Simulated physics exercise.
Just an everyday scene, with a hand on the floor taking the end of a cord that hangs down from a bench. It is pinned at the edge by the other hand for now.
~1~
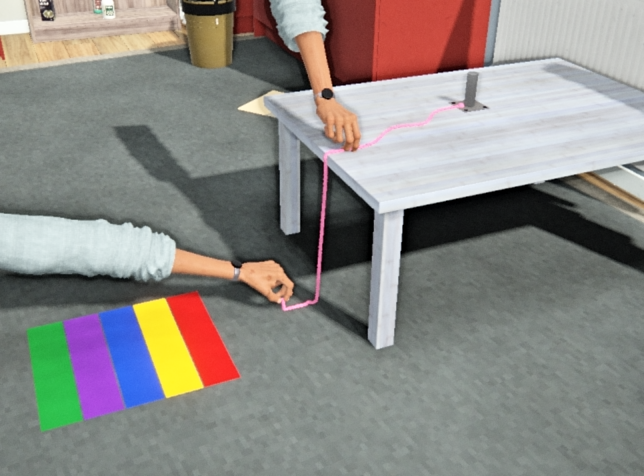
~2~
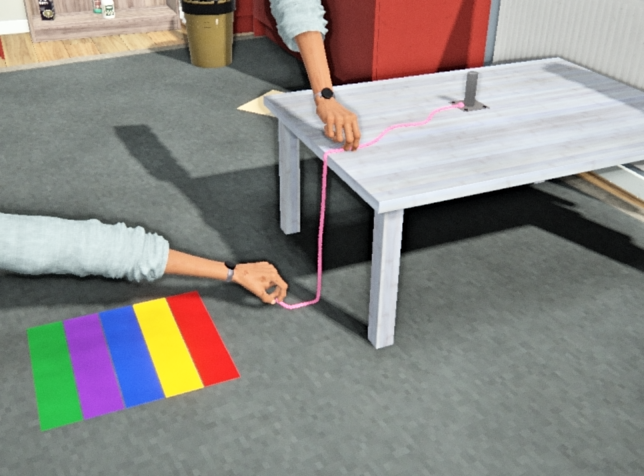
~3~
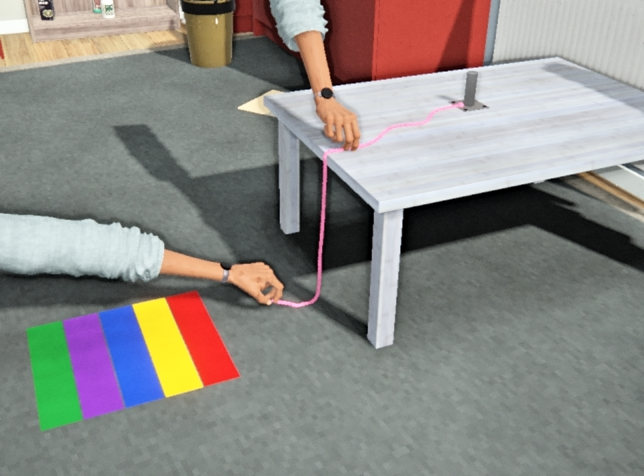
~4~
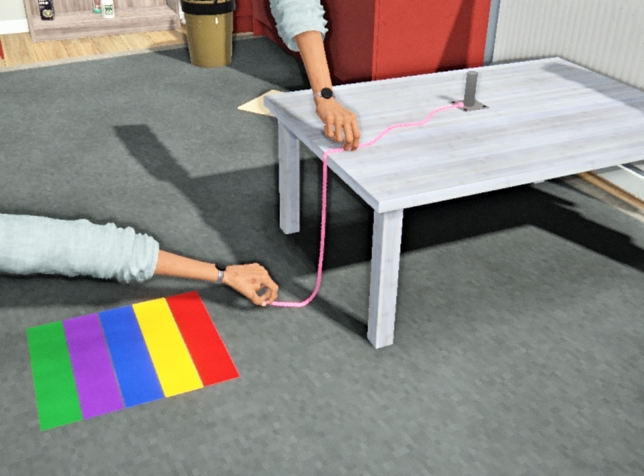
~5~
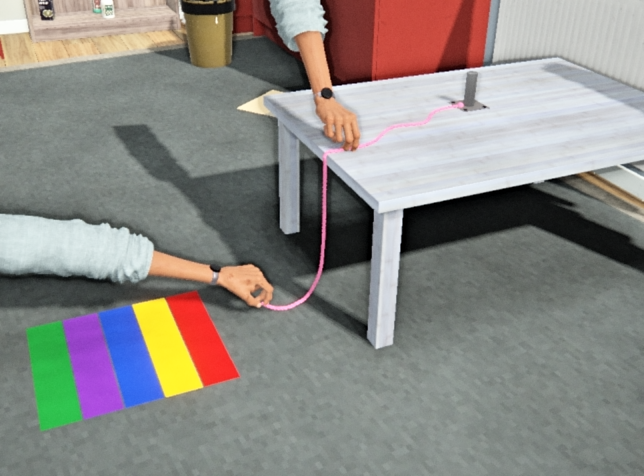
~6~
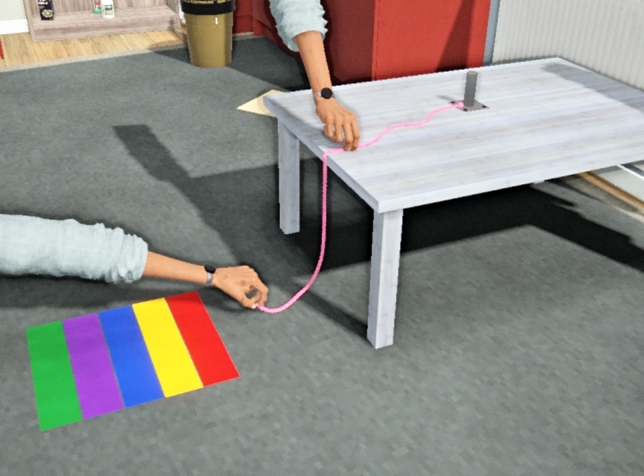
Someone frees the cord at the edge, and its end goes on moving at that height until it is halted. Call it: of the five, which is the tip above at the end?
The yellow strip.
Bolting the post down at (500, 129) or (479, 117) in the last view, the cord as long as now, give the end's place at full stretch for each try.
The spots are about (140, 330) and (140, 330).
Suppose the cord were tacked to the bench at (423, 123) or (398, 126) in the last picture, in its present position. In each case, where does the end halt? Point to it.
In order of the tries, close to (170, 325) and close to (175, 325).
Soon after, end near (239, 308); short of the strips.
After that, end near (192, 320); over red.
At the stop, end near (163, 327); over yellow. The yellow one.
